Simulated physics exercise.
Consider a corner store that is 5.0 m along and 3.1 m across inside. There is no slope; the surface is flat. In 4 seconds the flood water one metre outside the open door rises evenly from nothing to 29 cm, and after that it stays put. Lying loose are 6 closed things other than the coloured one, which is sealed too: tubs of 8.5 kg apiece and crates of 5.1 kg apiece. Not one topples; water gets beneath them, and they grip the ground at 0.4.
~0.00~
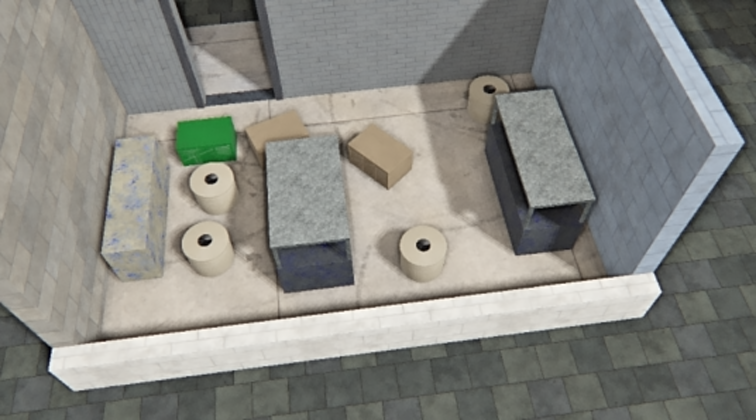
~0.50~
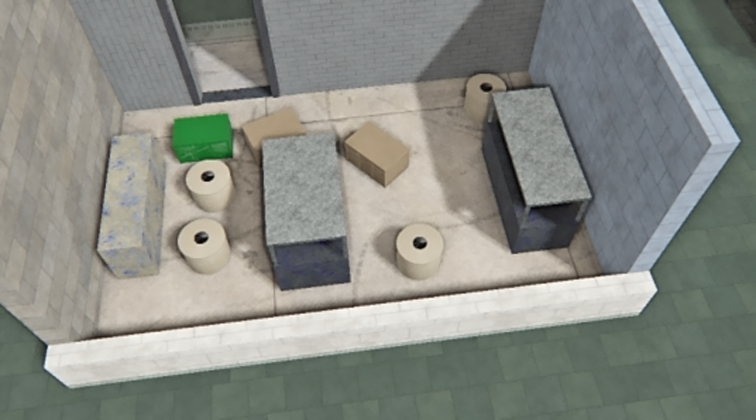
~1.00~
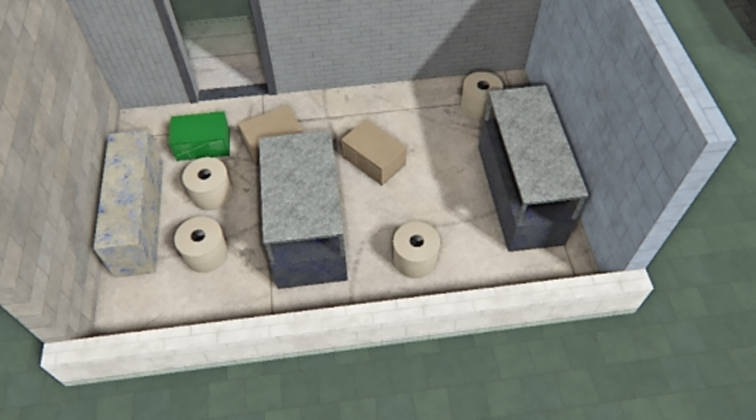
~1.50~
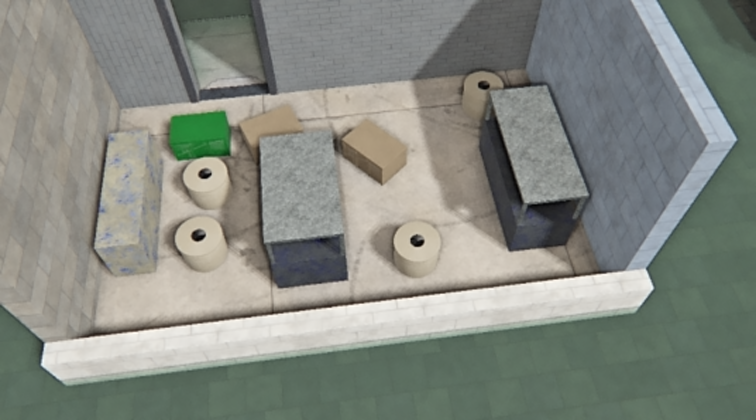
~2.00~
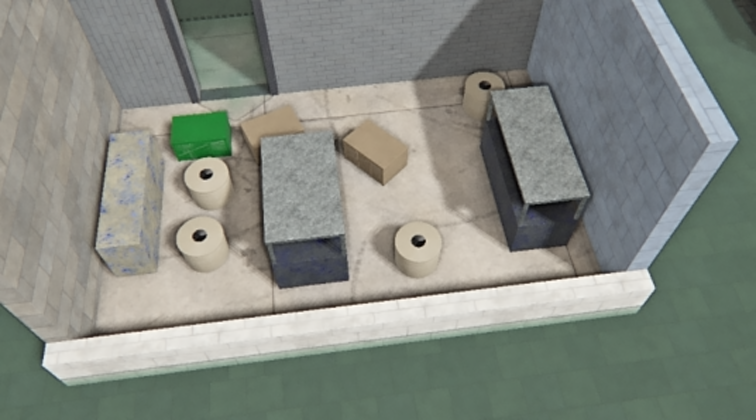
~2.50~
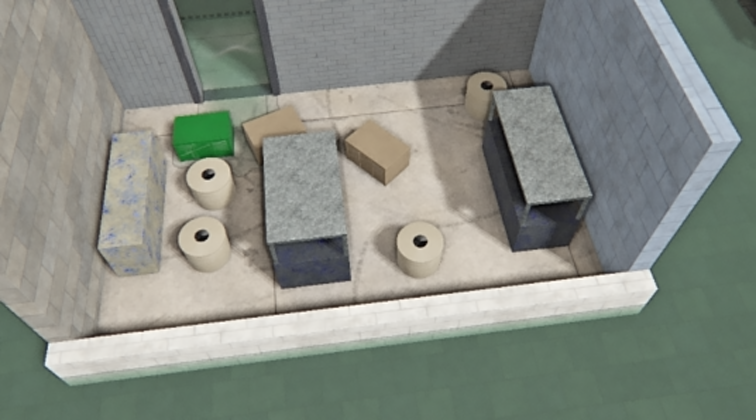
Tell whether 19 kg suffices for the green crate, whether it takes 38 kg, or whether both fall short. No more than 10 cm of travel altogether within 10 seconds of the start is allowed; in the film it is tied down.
Both fall short.
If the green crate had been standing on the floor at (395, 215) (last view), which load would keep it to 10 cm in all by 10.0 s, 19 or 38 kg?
Outcome - success with both.
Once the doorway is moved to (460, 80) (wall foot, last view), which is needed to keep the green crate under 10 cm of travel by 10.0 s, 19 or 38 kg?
Then the lighter mass suffices.
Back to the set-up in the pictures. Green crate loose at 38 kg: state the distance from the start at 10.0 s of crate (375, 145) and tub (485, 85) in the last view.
Shifts: 150 cm / 50 cm.
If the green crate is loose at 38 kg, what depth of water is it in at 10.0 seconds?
About 14 cm.
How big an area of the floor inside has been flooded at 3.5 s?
Wet: Near 3.0 m2.
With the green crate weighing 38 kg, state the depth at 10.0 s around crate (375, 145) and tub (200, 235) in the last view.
Some 9 cm at the first, some 20 cm at the second.
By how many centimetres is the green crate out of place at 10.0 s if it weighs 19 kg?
Close to 200 centimetres.
After 3.5 s the green crate would be 35 cm from its start with 19 kg and 5 cm from its start with 38 kg; 7 cm of water round it then.
After 4.5 s the green crate would be 83 cm from its start with 19 kg and 35 cm from its start with 38 kg; 6 cm of water round it then.
After 7.0 s the green crate would be 195 cm from its start with 19 kg and 143 cm from its start with 38 kg; 11 cm of water round it then.
After 10.0 s the green crate would be 200 cm from its start with 19 kg and 242 cm from its start with 38 kg; 14 cm of water round it then.
